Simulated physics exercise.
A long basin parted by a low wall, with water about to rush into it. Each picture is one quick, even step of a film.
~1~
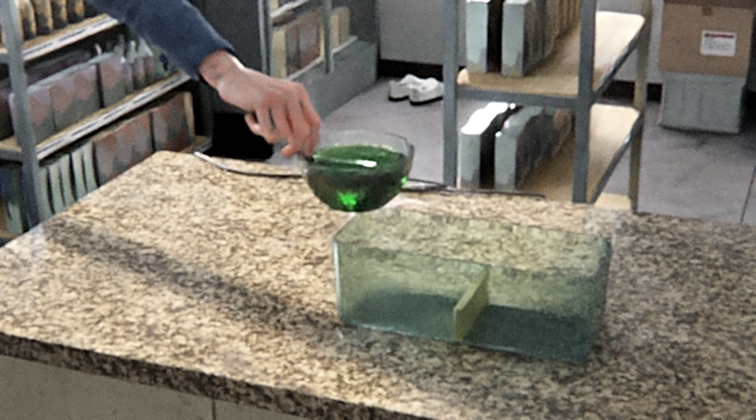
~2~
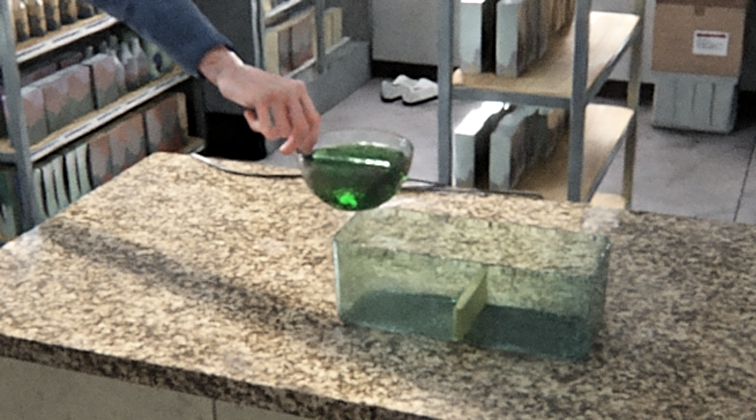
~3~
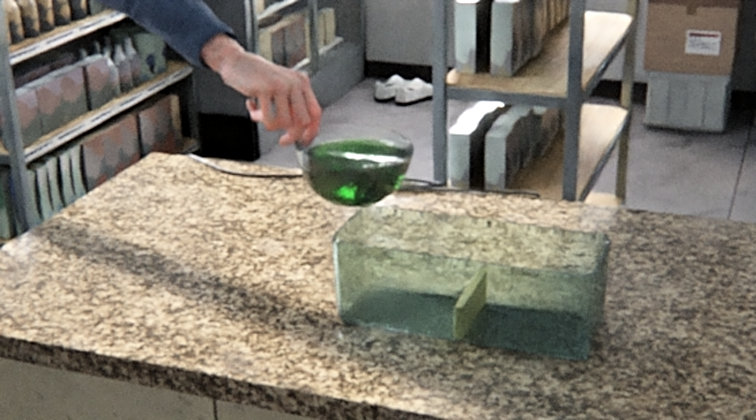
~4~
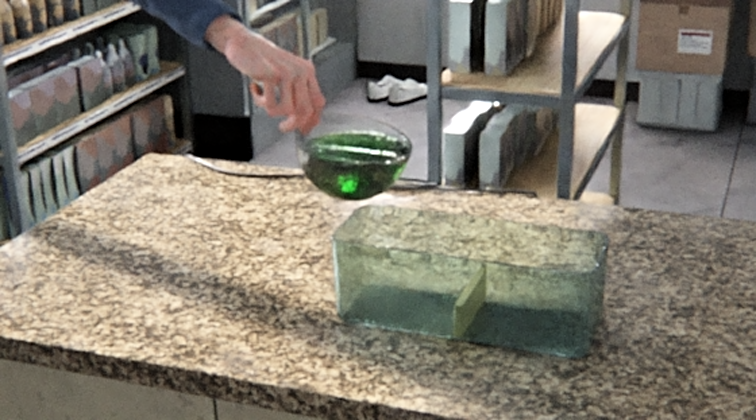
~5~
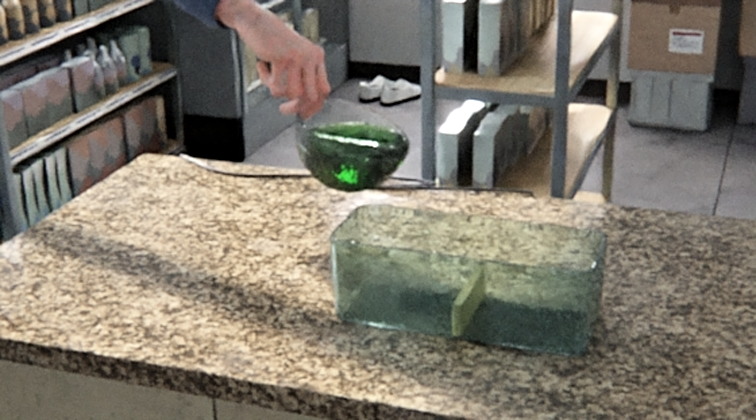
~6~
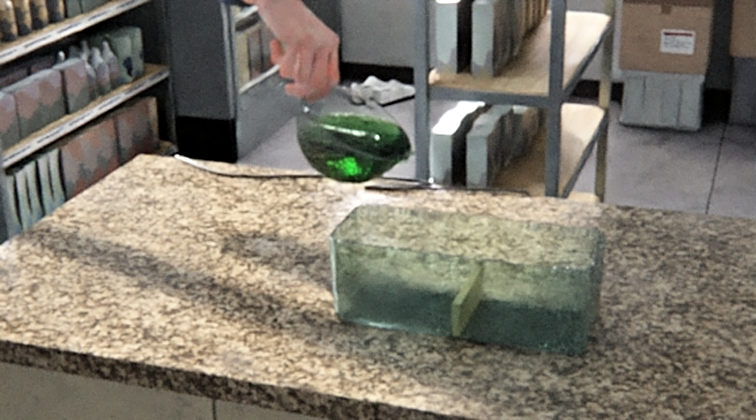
On a speckled stone counter, a hand tilts a glass bowl of green liquid rightward.
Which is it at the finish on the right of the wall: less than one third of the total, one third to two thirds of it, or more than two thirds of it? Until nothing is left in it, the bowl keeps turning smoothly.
At the finish the right of the wall has more than two thirds of the total.
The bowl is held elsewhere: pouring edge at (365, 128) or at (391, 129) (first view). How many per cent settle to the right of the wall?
25 and 65 in a hundred.
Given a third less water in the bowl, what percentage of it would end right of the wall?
Roughly 80 in a hundred.
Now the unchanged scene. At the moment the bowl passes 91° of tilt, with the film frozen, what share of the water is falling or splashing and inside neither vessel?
Estimate: Some 55 per cent.
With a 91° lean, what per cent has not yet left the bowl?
Amount still in: Approx. 25 %.
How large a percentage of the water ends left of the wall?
Estimate: Some 20 per cent.
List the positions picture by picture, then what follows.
The first picture shows tilt 0°; pouring edge (410, 158); surface from (308, 154) to (409, 166); the long basin's rim runs from (348, 224) to (603, 260); the wall's top is at (473, 290).
The second picture shows tilt 1°; pouring edge (410, 157); surface from (307, 153) to (408, 164).
The third picture shows tilt 6°; pouring edge (409, 157); surface from (307, 149) to (408, 160).
The fourth picture shows tilt 12°; pouring edge (408, 156); surface from (306, 142) to (407, 154).
The fifth picture shows tilt 21°; pouring edge (406, 155); surface from (305, 132) to (407, 148); 1 per cent is over the edge.
The sixth picture shows tilt 31°; pouring edge (404, 155); surface from (305, 121) to (404, 147); 4 per cent is over the edge.
A moment on, the bowl is tipped on its side and 25 per cent is still to pour, 8 is left of the wall and 13 right of it.
Next, the bowl is tipped right over and 0 per cent is still to pour, 14 is left of the wall and 80 right of it.
Then the bowl is tipped right over and 0 per cent is still to pour, 18 is left of the wall and 81 right of it.
Later the bowl is tipped right over and 0 per cent is still to pour, 18 is left of the wall and 81 right of it.
Finally, 18 per cent lies left of the wall, 81 right of it and 1 outside.
